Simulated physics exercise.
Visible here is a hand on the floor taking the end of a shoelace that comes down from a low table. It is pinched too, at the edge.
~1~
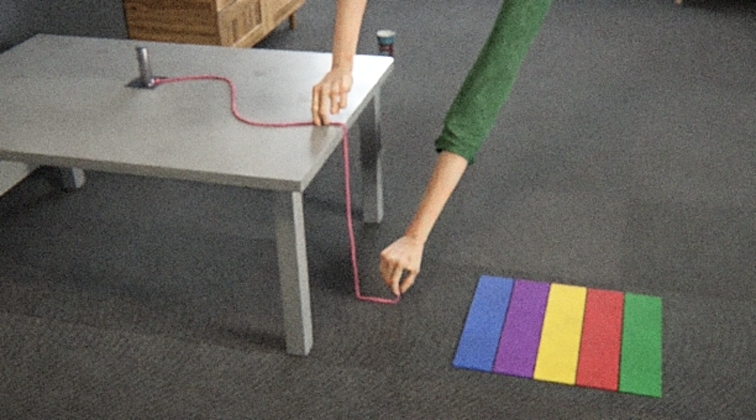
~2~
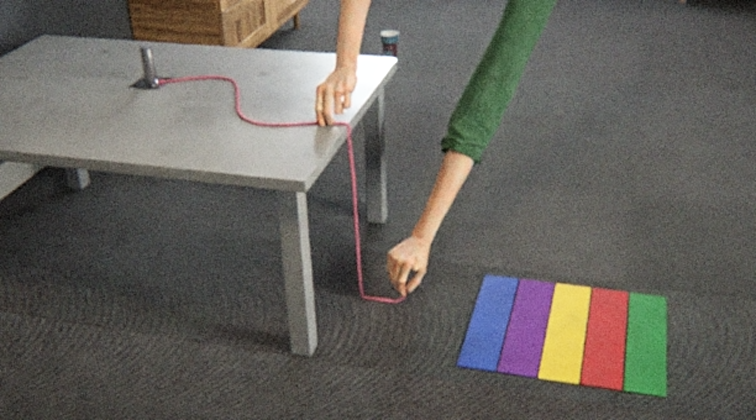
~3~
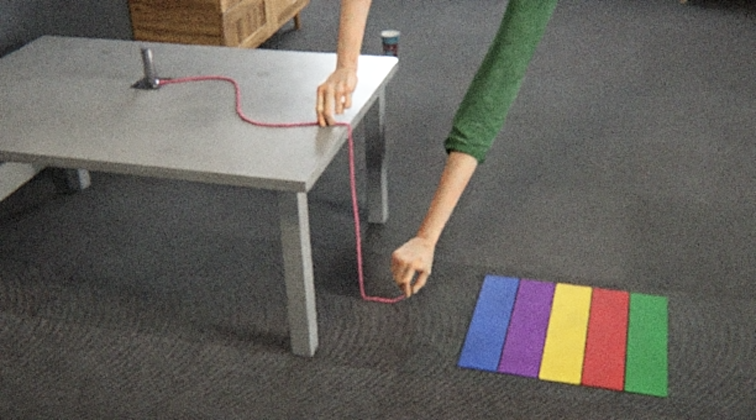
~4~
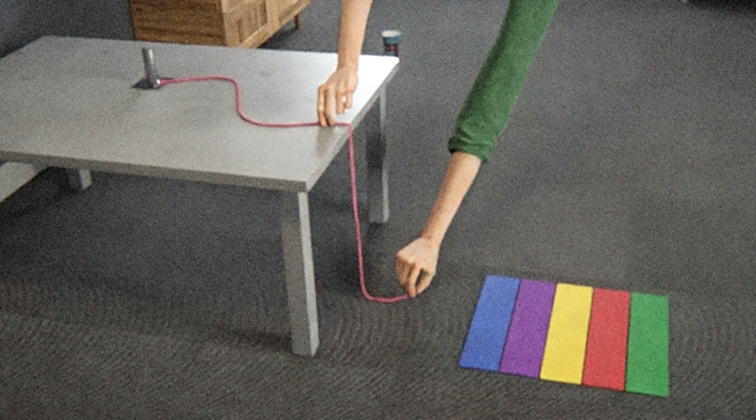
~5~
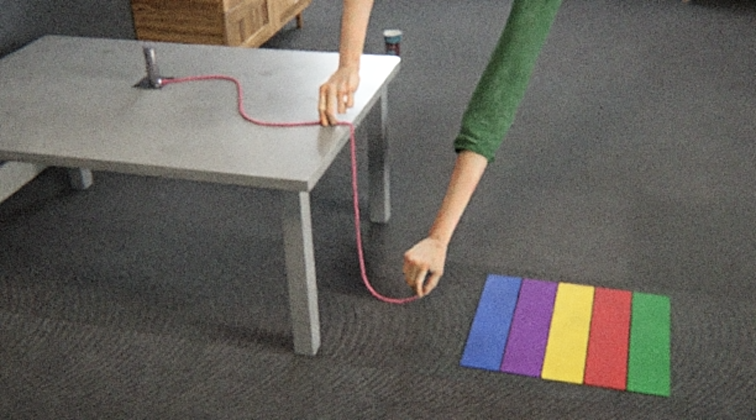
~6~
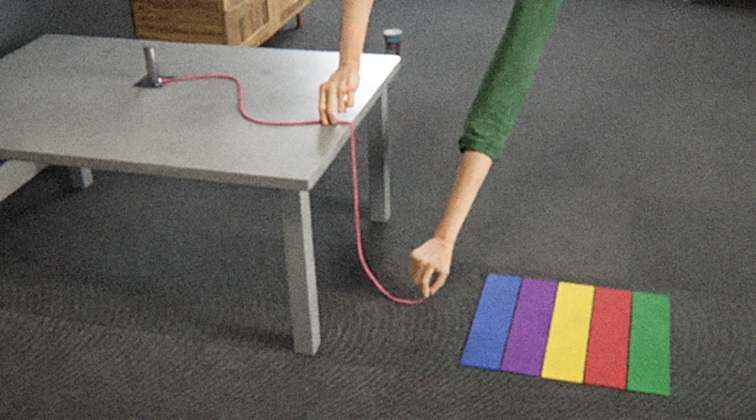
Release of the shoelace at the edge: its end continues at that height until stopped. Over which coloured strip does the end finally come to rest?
Over the red strip.
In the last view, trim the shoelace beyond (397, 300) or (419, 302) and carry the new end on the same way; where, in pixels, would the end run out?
Respectively (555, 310) and (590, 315).
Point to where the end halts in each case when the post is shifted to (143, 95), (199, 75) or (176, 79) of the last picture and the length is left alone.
(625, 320), (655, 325) and (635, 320), roughly.
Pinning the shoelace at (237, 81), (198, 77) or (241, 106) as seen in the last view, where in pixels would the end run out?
Readings in order - (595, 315), (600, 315), (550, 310).
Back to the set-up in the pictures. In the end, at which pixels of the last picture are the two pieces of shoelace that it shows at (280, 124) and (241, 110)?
Around (355, 116), then around (300, 106).
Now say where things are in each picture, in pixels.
The first frame shows end (399, 291); blue (477, 350); purple (516, 356); yellow (557, 362); red (598, 368); green (641, 374).
The second frame shows end (406, 291); shoelace through (195, 78) (237, 95) (257, 123) (343, 125) (355, 202) (360, 278).
The third frame shows end (410, 292).
The fourth frame shows end (415, 292); shoelace through (197, 79) (239, 95) (258, 124) (345, 125) (355, 202) (362, 278).
The fifth frame shows end (422, 293).
The sixth frame shows end (429, 293); shoelace through (198, 77) (241, 94) (260, 122) (347, 123) (356, 201) (370, 276).
Soon after, end near (551, 309); over purple.
Then, end near (591, 314); over yellow.
At full stretch, end near (614, 317); over red. The red one.
